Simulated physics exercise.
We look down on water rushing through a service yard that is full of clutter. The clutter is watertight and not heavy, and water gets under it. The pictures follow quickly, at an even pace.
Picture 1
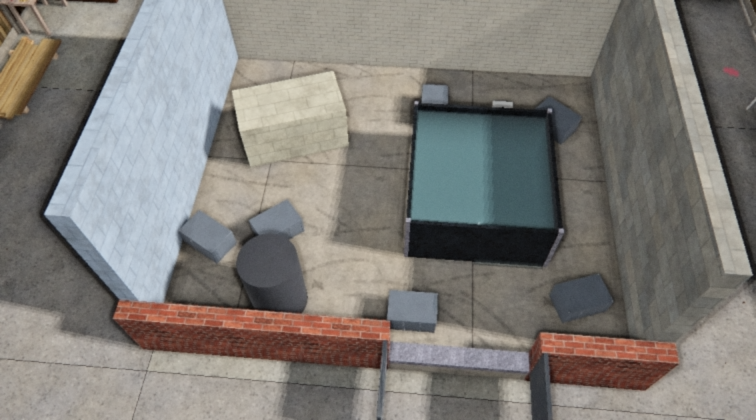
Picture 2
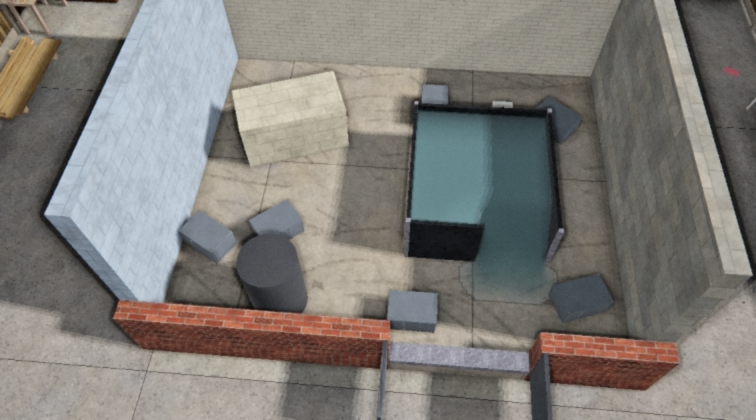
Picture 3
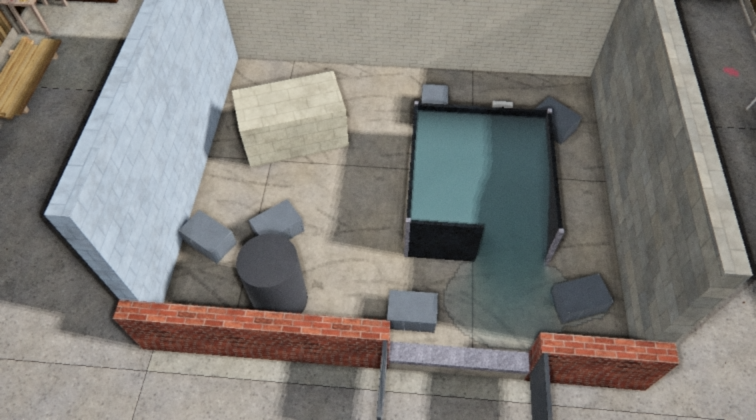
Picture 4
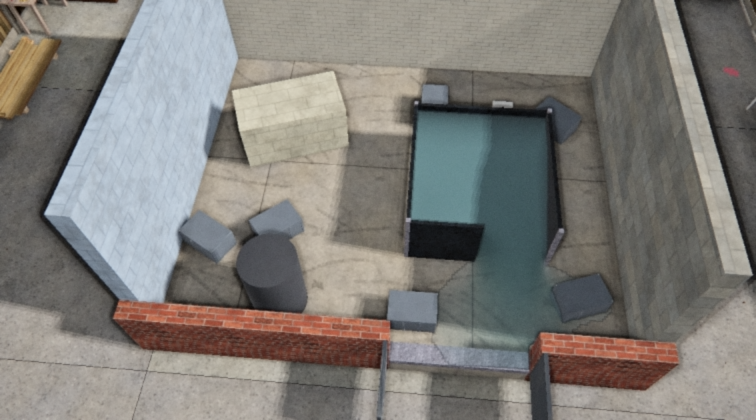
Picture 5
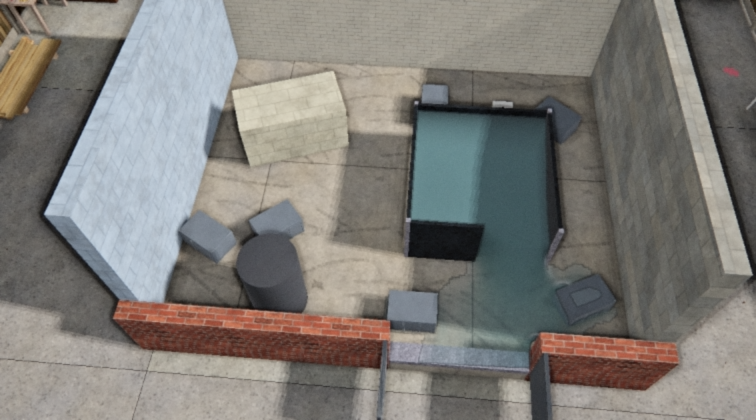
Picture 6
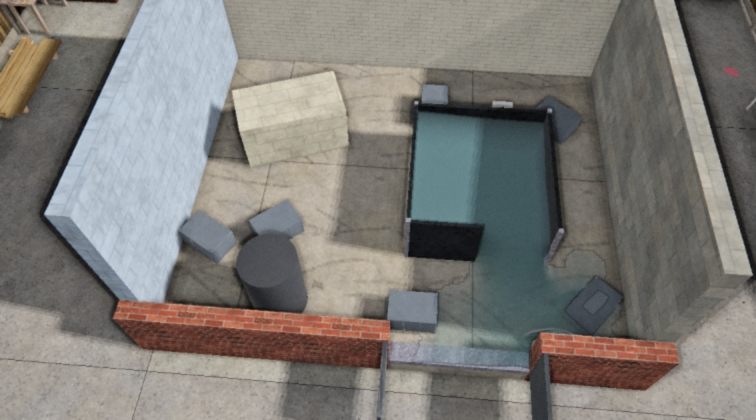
Water spreads through a walled service yard, seen from high above by a still camera. Grey crates lie around a dark cylinder and a pale block at left, and a dark-walled tank of teal water stands at right, behind low red brick walls. Part of the tank's near side opens, water runs toward the front gap, and the crate at lower right turns slightly.
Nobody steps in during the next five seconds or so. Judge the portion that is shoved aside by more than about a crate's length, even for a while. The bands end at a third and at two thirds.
Share: Not even a third.
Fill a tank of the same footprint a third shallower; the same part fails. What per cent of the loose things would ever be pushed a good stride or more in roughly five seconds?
Some 10 per cent.
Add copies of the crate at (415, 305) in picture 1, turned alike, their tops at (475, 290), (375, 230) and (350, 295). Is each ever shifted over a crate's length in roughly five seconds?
In that order: That far or more, not that far, not that far.
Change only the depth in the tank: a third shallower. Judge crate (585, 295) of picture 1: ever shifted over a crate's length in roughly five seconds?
For that one: That far or more.
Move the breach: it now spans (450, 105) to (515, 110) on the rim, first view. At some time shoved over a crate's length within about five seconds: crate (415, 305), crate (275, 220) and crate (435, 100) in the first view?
One after the other: Never so far, short of that, swept aside.
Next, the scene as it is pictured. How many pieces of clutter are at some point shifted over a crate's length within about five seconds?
It comes to 2.
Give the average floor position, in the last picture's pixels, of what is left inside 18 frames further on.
At about (429, 166).
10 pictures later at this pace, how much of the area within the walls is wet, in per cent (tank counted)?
Roughly 30 per cent.
A moment on, 0 of 7 are well off their spots; 1 afloat.
Next, 1 of 7 are well off their spots; 0 afloat.
Later, 2 of 7 are well off their spots; 2 afloat.
In the end, 2 of 7 are well off their spots, and 2 have been at some point; 1 afloat.
